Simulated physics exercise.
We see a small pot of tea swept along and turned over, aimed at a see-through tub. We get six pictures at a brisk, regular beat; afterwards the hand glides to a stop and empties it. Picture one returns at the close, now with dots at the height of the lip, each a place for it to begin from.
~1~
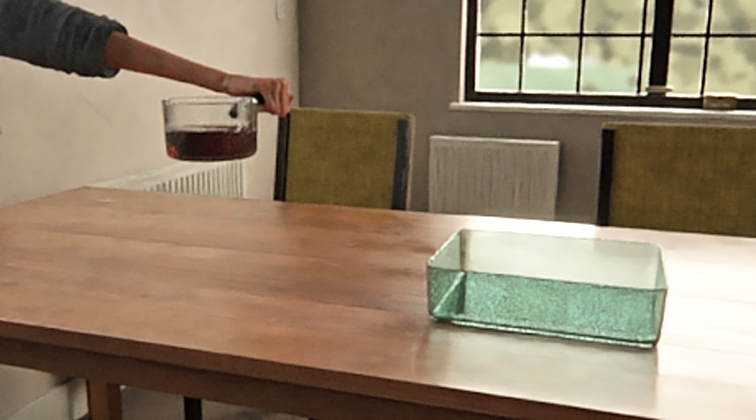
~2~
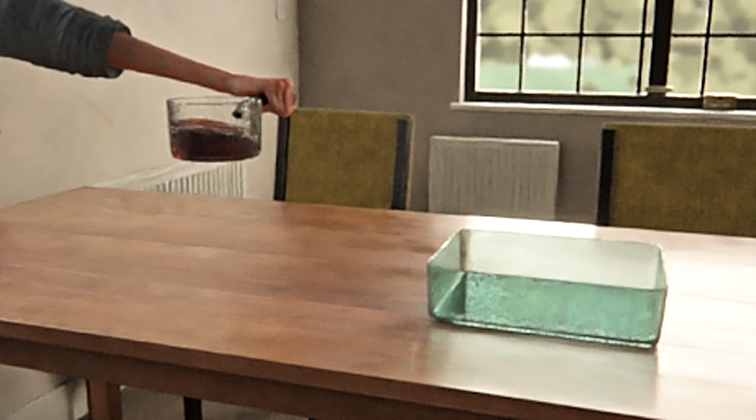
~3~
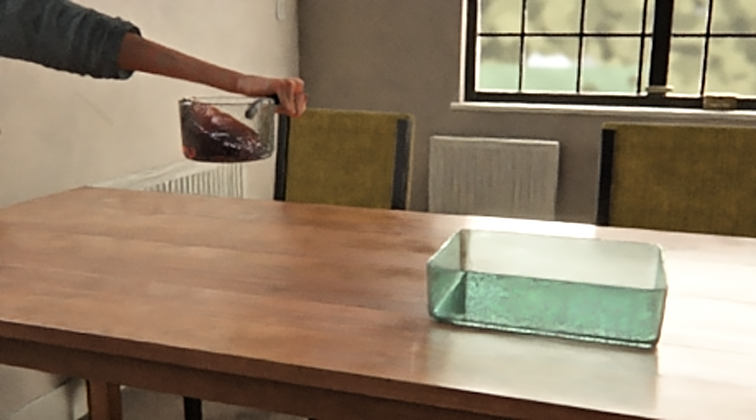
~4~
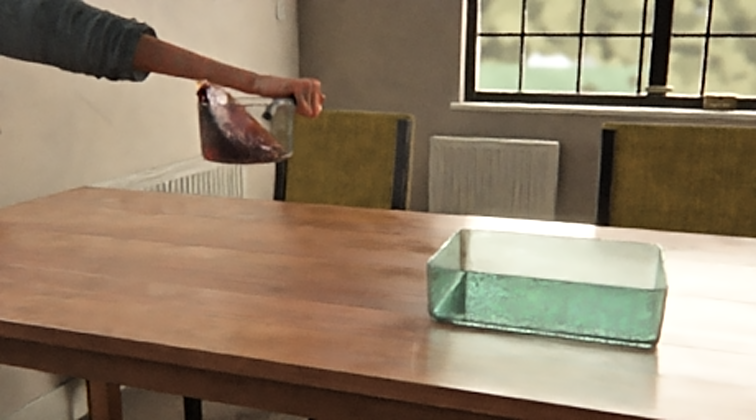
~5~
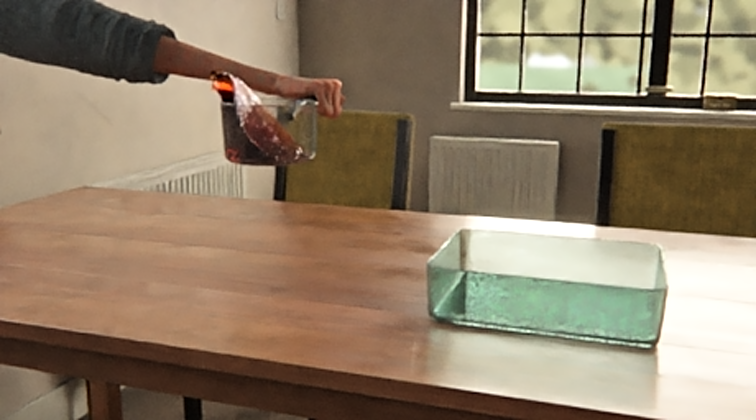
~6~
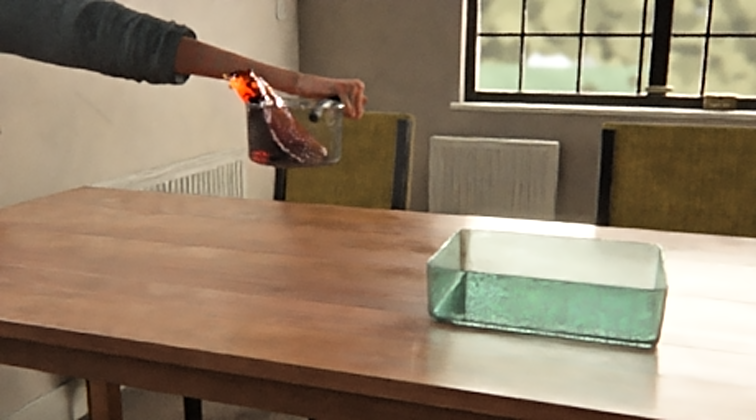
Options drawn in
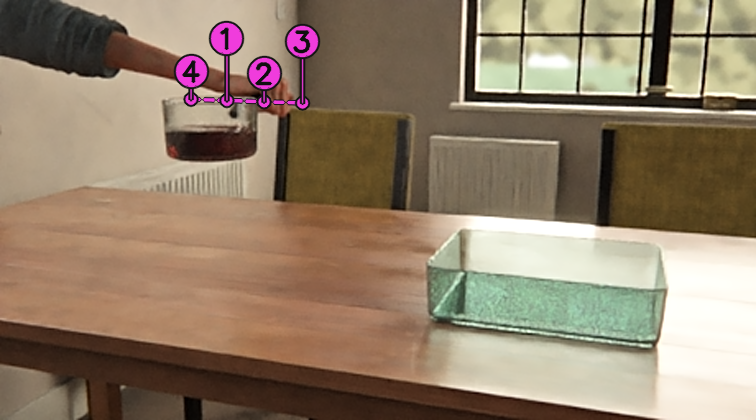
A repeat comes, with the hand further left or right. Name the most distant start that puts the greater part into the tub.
3 will do.
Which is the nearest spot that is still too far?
Spot 2.
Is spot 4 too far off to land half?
Yes.
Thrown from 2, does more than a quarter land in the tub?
Yes, clearly.
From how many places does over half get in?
One of them.
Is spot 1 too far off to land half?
Yes, that goes wrong.
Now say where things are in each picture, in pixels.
In the first frame, upright, lip at (250, 101); tub from (428, 318) to (660, 346); nothing has left yet.
In the second frame, upright, lip at (254, 101); nothing has left yet.
In the third frame, upright, lip at (267, 101); nothing has left yet.
In the fourth frame, upright, lip at (287, 102); tea is over the rim, down to (218, 99).
In the fifth frame, upright, lip at (311, 103); tea is over the rim, down to (242, 100).
In the sixth frame, upright, lip at (338, 105); tea is over the rim, down to (268, 100).
In magenta, 1 at (226, 100); 2 at (264, 101); 3 at (302, 103); 4 at (191, 99).
With 1, about 34 % lands in the tub, 57 % falls short and 10 % goes beside or beyond.
With 2, about 39 % lands in the tub, 52 % falls short and 10 % goes beside or beyond.
With 3, about 65 % lands in the tub, 16 % falls short and 19 % goes beside or beyond.
With 4, about 26 % lands in the tub, 67 % falls short and 7 % goes beside or beyond.
